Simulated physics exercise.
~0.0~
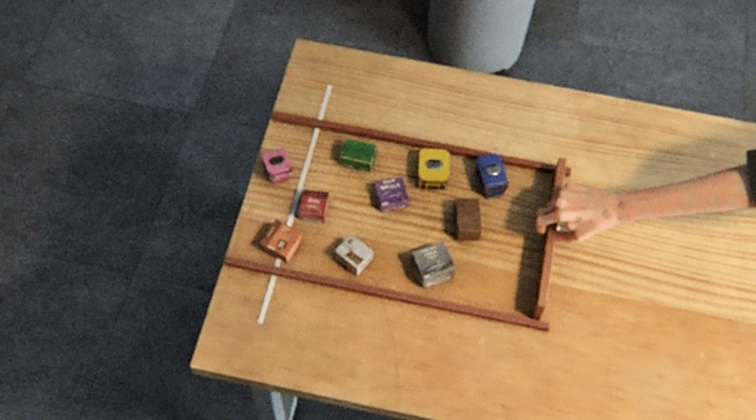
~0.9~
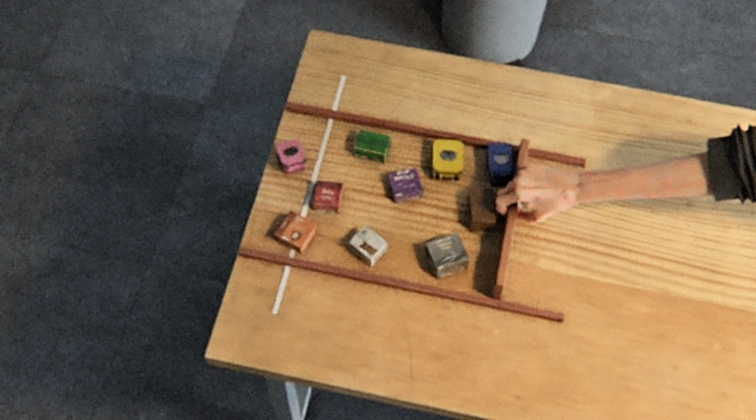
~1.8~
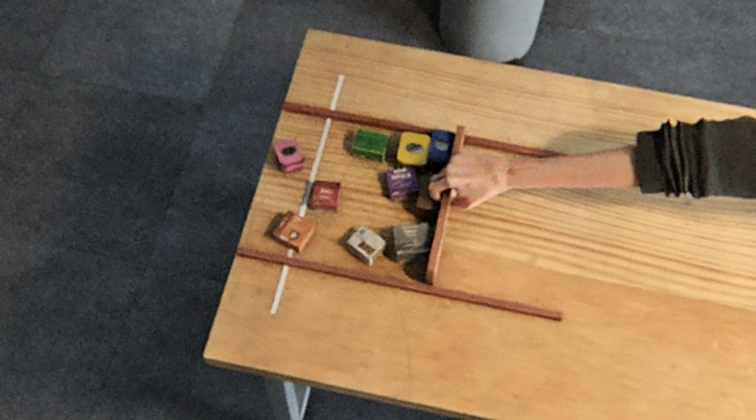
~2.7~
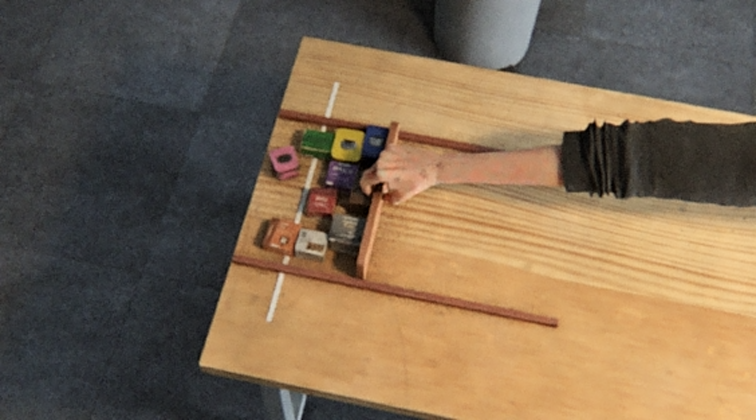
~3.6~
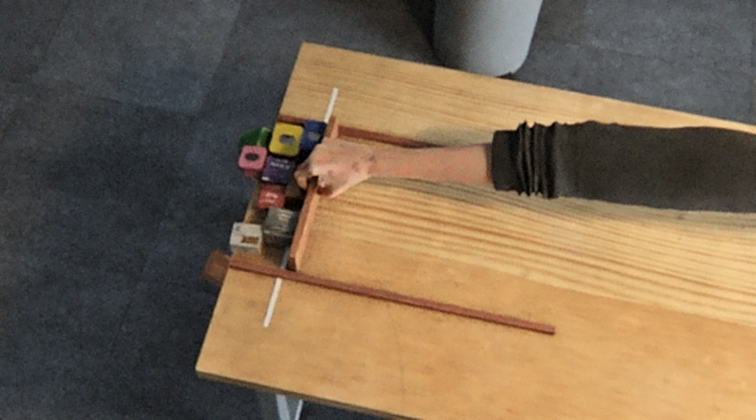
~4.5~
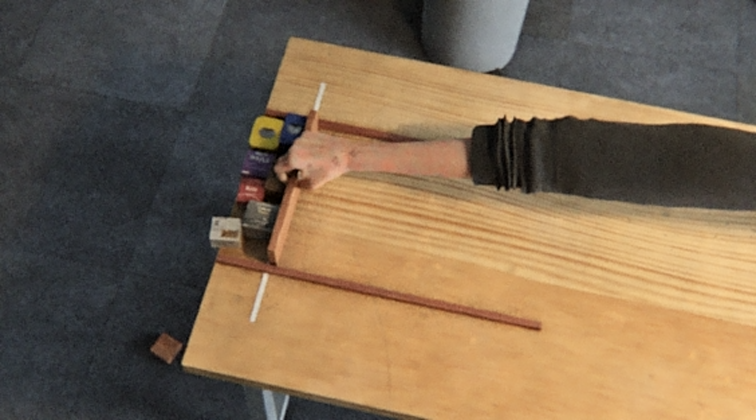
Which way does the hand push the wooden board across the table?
The hand pushes the board to the left, toward the near end of the table where the white strip is.
